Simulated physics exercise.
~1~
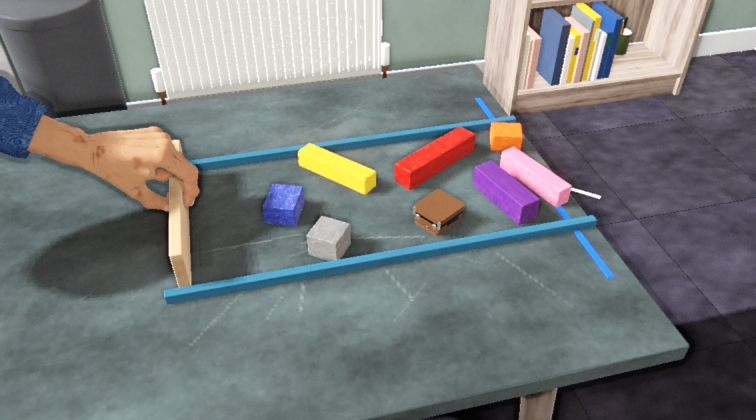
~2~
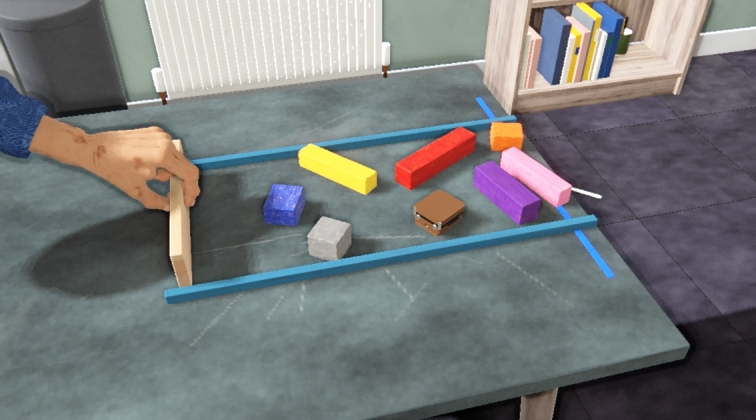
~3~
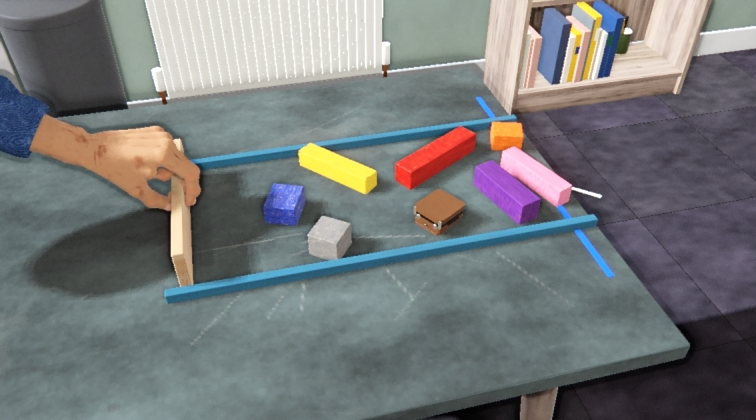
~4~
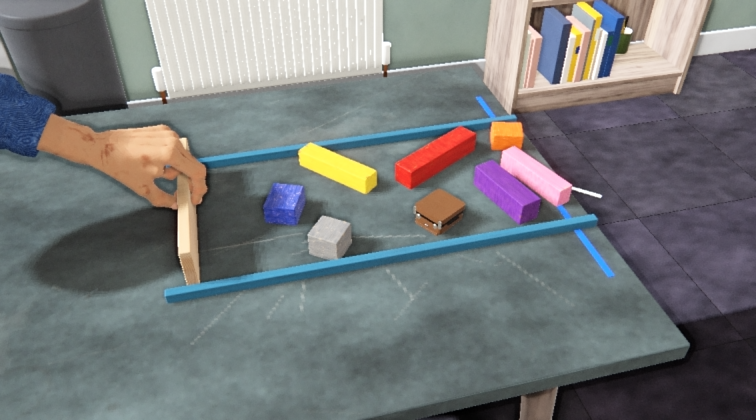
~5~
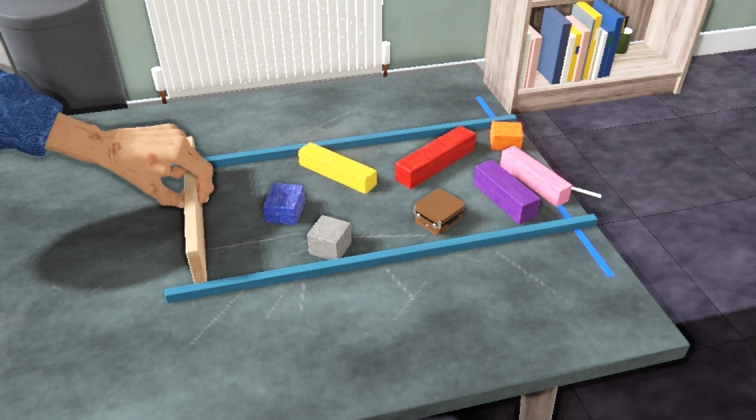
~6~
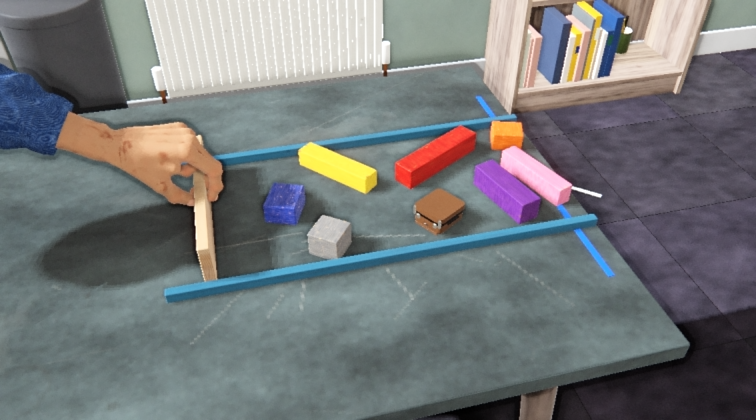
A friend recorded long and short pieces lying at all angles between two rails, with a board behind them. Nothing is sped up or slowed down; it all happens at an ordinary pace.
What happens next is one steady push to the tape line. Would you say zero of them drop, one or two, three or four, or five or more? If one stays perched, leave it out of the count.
I'd go with five or more.
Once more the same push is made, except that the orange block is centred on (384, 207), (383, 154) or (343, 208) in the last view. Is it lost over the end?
The orange block drops off; comes down; falls.
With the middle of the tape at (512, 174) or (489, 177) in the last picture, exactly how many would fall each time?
Ending up on the floor: First try 5, second try 3.
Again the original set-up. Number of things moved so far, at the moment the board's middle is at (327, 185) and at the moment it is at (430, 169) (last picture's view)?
Up to then 3, and up to the other point 7.
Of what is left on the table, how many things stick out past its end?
The overhang total is 2.
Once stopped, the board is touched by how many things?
Tally at the end: 2.
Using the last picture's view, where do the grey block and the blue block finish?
The grey block comes to rest at (572, 191), and the blue block comes to rest at (549, 162).
Early on, none off yet; orange block at rest near (507, 136); pink bar at rest near (535, 175); purple bar at rest near (506, 191).
A while later, none off yet; orange block travelled a little near (520, 135); pink bar at rest near (535, 175); purple bar at rest near (506, 191).
Further along, one off so far; orange block in the air; pink bar leaning well over near (577, 179); purple bar travelled about its own width near (565, 177).
Finally, the number that fall off is five or more; lost, yellow bar, brown case, red bar, purple bar, pink bar and orange block.
